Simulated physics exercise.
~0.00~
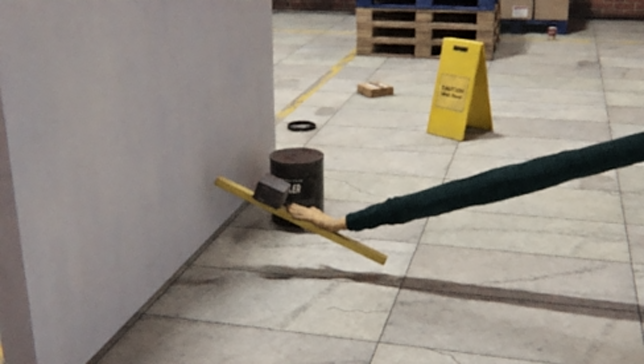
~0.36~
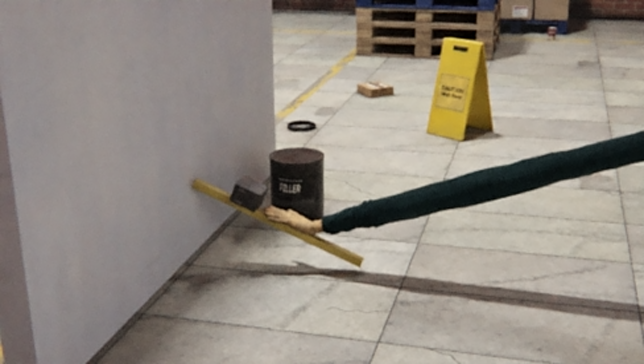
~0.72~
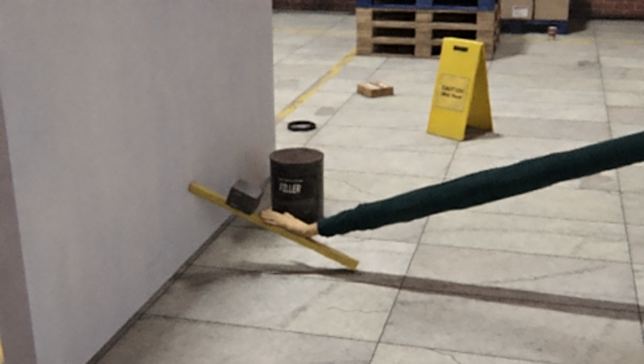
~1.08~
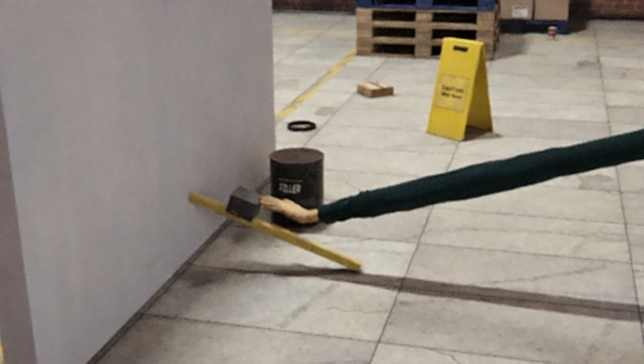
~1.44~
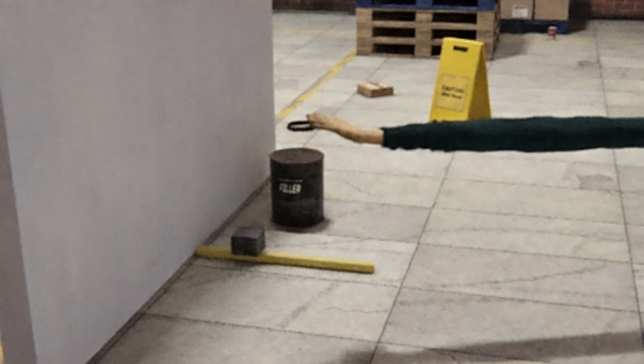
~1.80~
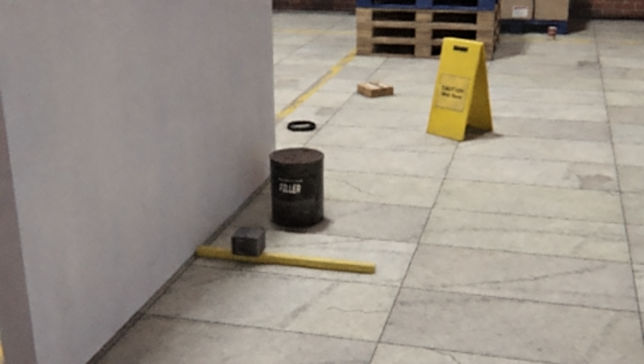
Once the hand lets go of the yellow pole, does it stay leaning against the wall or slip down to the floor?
It slips down. The raised end drops from the wall and the yellow pole ends up lying flat on the floor.
